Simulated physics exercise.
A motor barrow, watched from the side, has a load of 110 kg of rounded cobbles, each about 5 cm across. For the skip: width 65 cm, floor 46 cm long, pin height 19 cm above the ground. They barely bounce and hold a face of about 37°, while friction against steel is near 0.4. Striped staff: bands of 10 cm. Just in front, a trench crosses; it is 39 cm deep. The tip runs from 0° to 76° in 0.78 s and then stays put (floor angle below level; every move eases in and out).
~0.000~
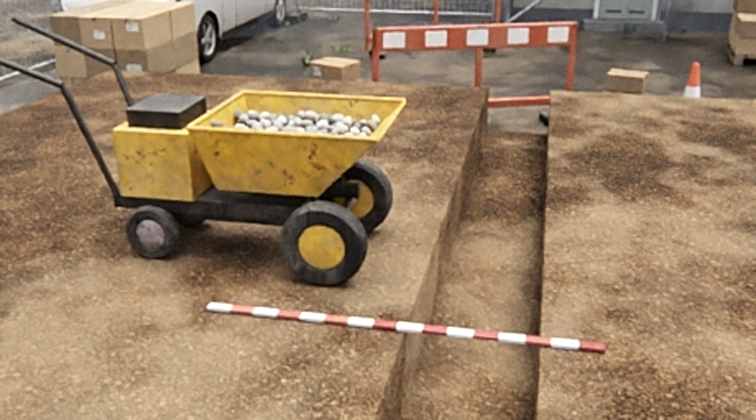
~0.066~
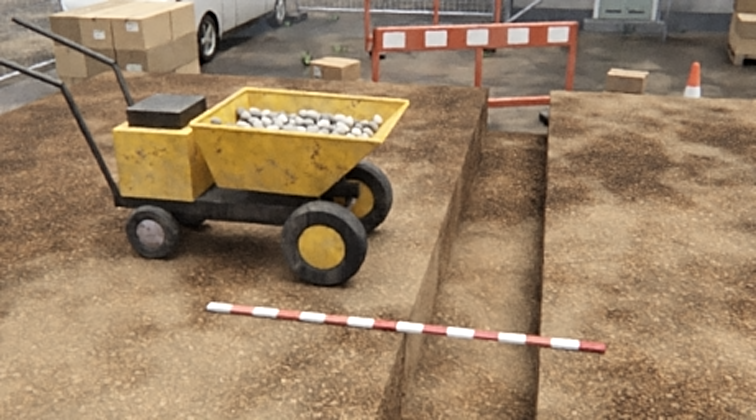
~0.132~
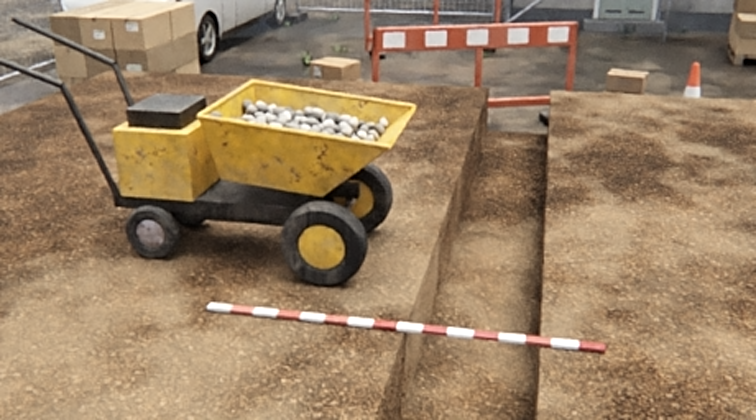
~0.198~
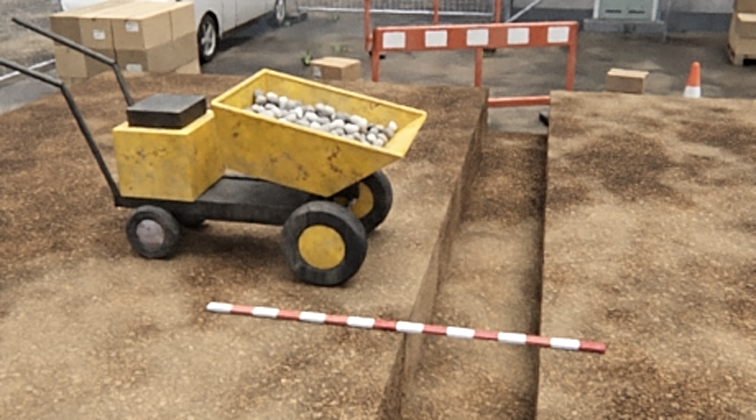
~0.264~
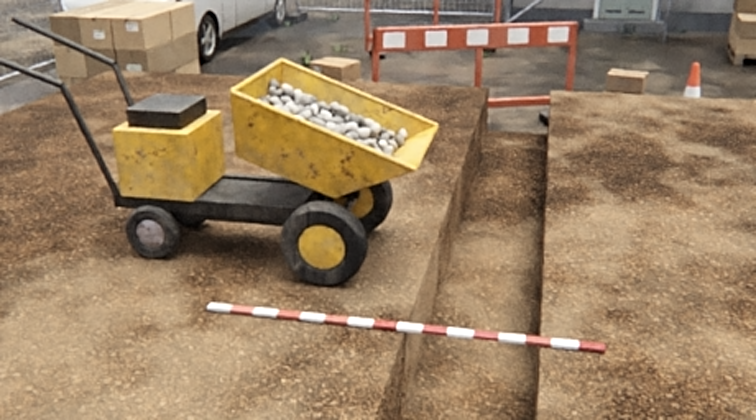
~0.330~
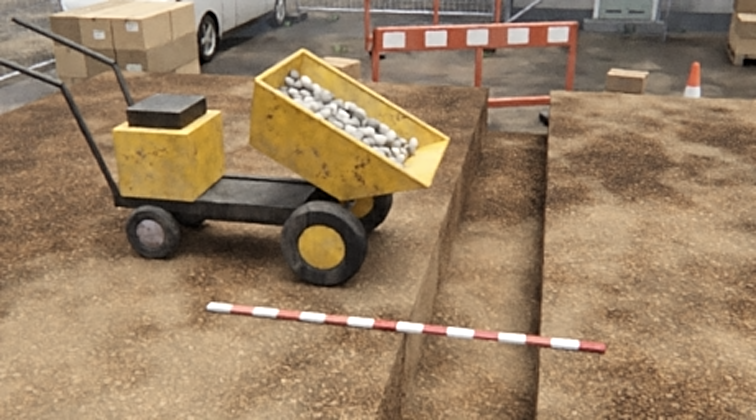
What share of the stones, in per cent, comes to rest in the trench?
About 100 per cent of the stones finish in the trench.
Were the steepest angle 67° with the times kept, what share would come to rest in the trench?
Near 95 per cent then.
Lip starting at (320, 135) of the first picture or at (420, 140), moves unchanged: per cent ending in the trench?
Roughly 80 per cent, then 75 per cent.
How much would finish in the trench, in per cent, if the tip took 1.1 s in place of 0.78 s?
In that case some 100 per cent.
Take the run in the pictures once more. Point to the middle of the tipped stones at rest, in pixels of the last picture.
In the last view, about (500, 333).
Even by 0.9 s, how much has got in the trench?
I'd put it near 45 per cent.
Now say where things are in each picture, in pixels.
The skip is at 0°, its lip at (377, 140); the top of the load is at (297, 119), in the first frame.
Lip at (381, 142), floor tilted 2°, highest stones at (285, 116); the stones move at 0.3 m/s on average, in the second frame.
The skip is at 6°, its lip at (389, 147); the top of the load is at (282, 111); the stones move at 0.6 m/s on average, in the third frame.
The skip is at 12°, its lip at (401, 156); the top of the load is at (271, 103); the stones move at 0.8 m/s on average, in the fourth frame.
Lip at (415, 170), floor tilted 20°, highest stones at (284, 94); the stones move at 1.0 m/s on average, in the fifth frame.
The skip is at 29°, its lip at (428, 186); the top of the load is at (297, 86); the stones move at 1.1 m/s on average, in the sixth frame.
After 0.6 s the floor is at 64°; 100 % in the skip; the foremost stones are at (448, 216).
After 0.9 s the floor is at 76°; 53 % in the skip, 47 % in the trench; the foremost stones are at (535, 317).
After 1.2 s the floor is at 76°; 4 % in the skip, 96 % in the trench; the foremost stones are at (534, 321).
After 3.2 s the floor is at 76°; 0 % in the skip, 100 % in the trench; the foremost stones are at (534, 317).
